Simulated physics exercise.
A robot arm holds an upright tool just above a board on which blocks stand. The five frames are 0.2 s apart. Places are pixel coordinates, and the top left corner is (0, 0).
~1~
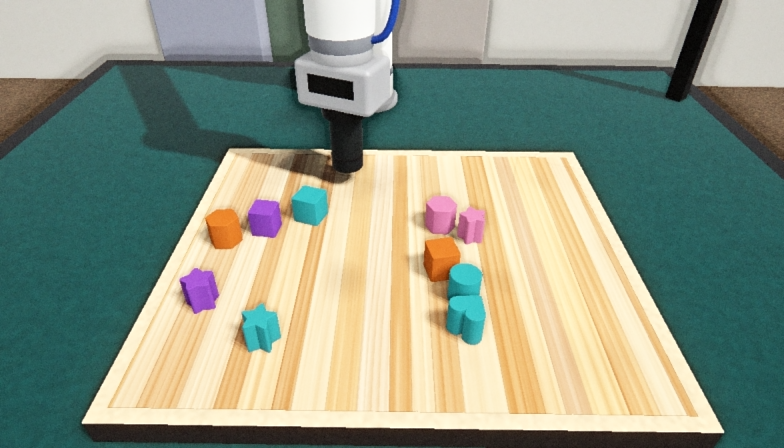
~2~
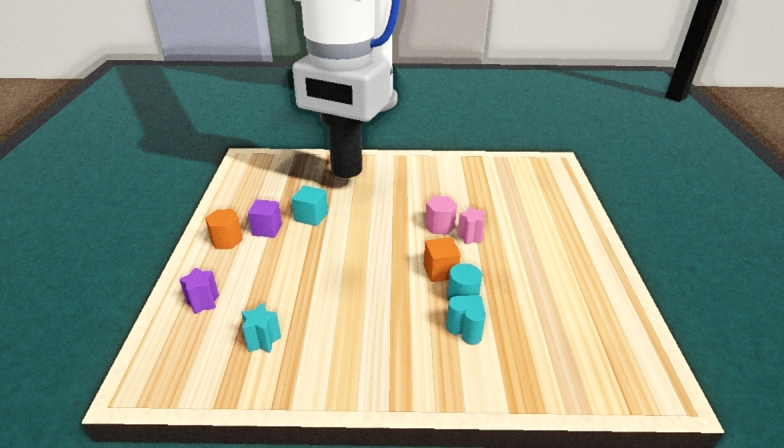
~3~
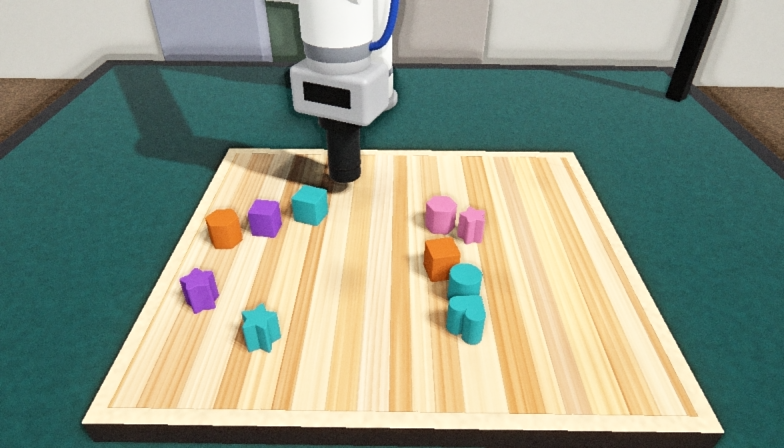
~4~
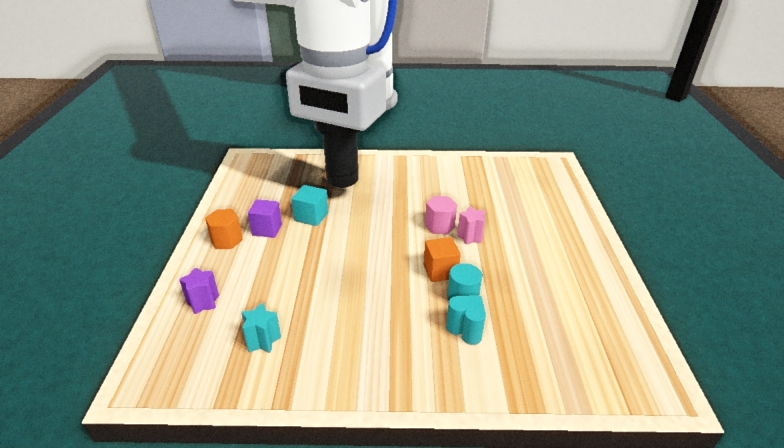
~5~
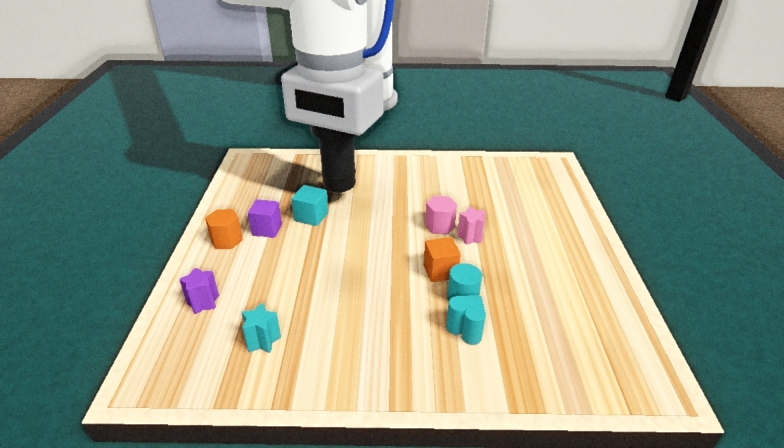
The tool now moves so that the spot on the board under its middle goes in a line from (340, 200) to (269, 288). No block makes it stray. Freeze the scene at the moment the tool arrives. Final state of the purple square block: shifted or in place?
The block in question is displaced by the end.
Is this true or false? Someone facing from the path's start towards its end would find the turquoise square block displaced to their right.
The claim holds.
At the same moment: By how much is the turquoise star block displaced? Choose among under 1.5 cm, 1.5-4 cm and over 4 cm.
The displacement of the turquoise star block is below 1.5 cm.
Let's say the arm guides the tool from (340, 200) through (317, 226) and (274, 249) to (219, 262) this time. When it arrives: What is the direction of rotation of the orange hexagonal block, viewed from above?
Answer: Anticlockwise.
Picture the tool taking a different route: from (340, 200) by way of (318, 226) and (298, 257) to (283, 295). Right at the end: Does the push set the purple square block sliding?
Short answer: Yes.
On the path given first. One third of the way, tool (318, 209); purple square block (257, 208); turquoise square block (284, 206), turned 70° clockwise.
Two thirds of the way, tool (293, 239); orange hexagonal block (217, 217); purple square block (249, 208); turquoise square block (275, 210), turned 90° clockwise.
At the end, tool (266, 271); purple star block unmoved; orange hexagonal block (217, 217); turquoise star block unmoved; purple square block (249, 208); turquoise square block (275, 210), turned 90° clockwise.
